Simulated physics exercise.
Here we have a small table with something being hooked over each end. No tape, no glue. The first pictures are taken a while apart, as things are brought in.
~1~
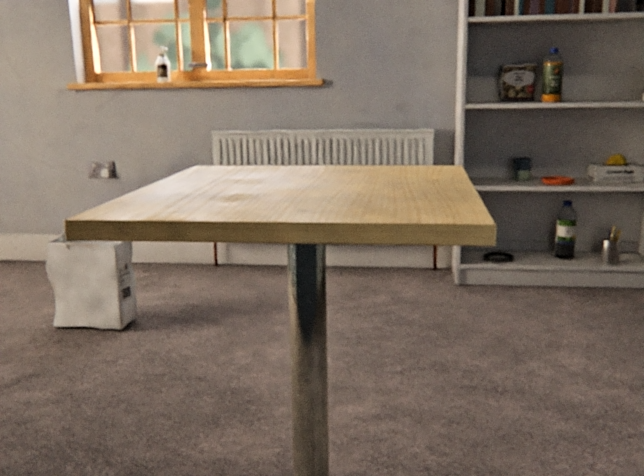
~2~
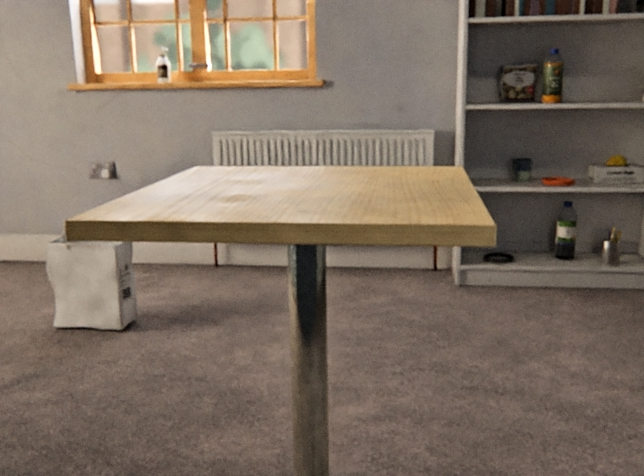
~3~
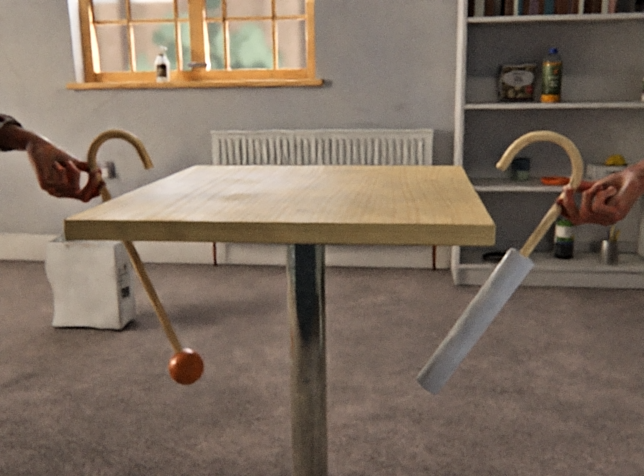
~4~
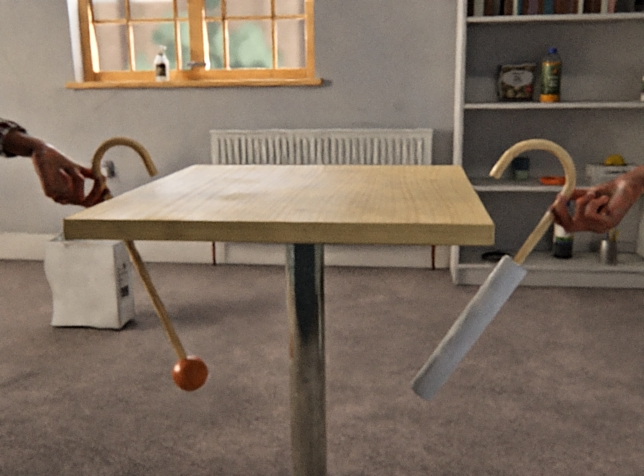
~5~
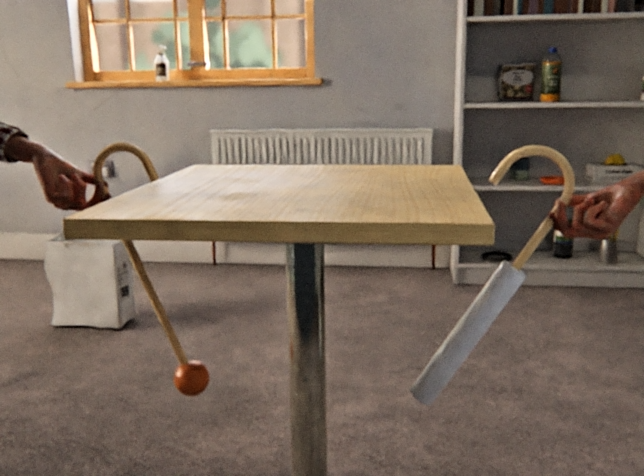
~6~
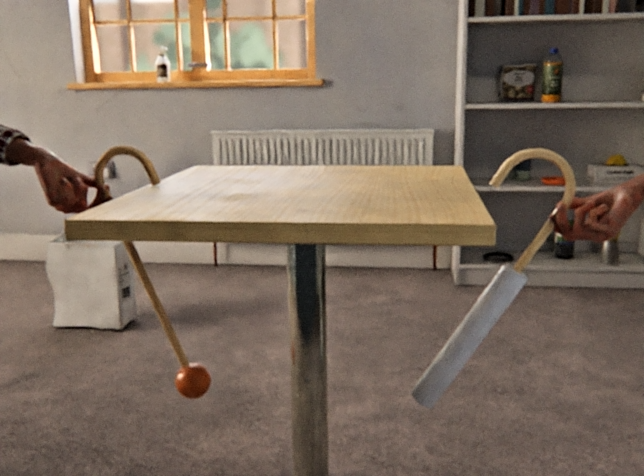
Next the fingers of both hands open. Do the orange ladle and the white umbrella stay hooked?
The orange ladle remains in place, the white umbrella drops past the edge.
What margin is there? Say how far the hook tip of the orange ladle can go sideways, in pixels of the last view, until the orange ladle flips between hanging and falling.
Some 12 pixels, left.
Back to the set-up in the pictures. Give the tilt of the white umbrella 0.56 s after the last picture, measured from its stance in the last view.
About 60°.
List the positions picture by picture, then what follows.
The first frame shows table (305, 195).
The second frame shows table (305, 196).
The third frame shows still on the way; orange ladle (156, 259); table (304, 195).
The fourth frame shows still on the way; white umbrella (475, 270); table (304, 195).
The fifth frame shows still on the way; orange ladle (162, 271); table (304, 194).
The sixth frame shows in place, still held; orange ladle (163, 274); white umbrella (475, 278); table (305, 195).
Then, 0.30 s after the last picture, orange ladle at rest near (163, 275); white umbrella falling near (468, 449).
Then, 0.44 s after the last picture, orange ladle at rest near (162, 275); white umbrella falling.
Then, 0.56 s after the last picture, orange ladle at rest near (162, 275); white umbrella down below.
At rest, the orange ladle stays hooked on the edge, near (163, 275); the white umbrella falls to the floor.
